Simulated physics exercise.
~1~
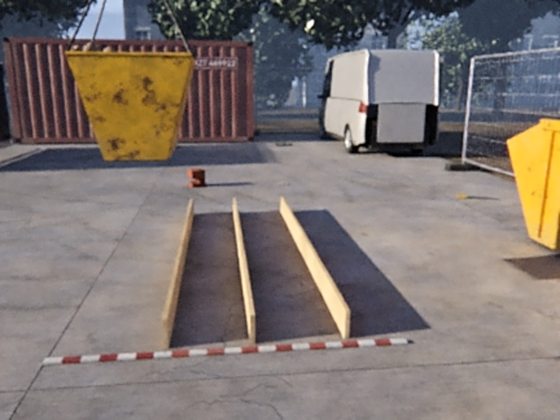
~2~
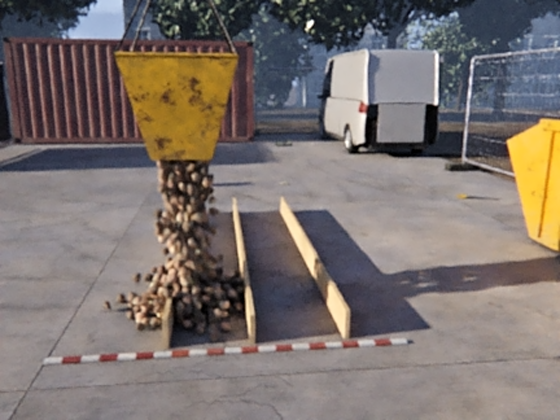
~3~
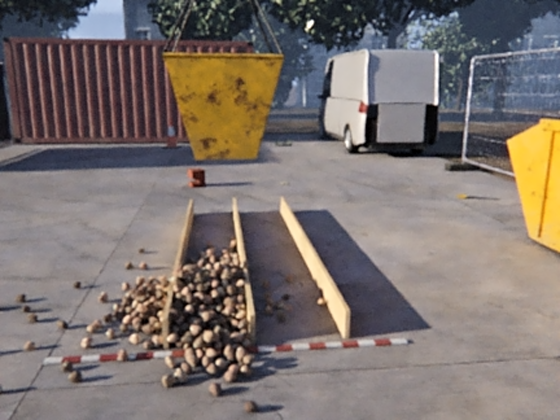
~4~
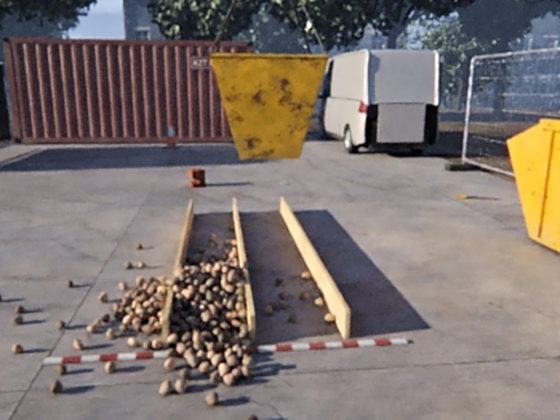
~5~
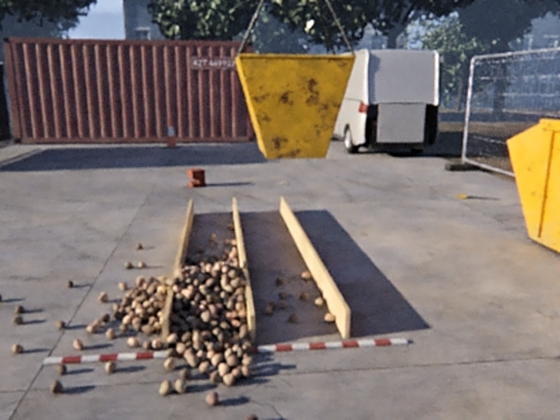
Paved yard with a yellow hopper moving right, dumping cobbles mostly into the left plank bay, some scattering outside, then travelling on empty.
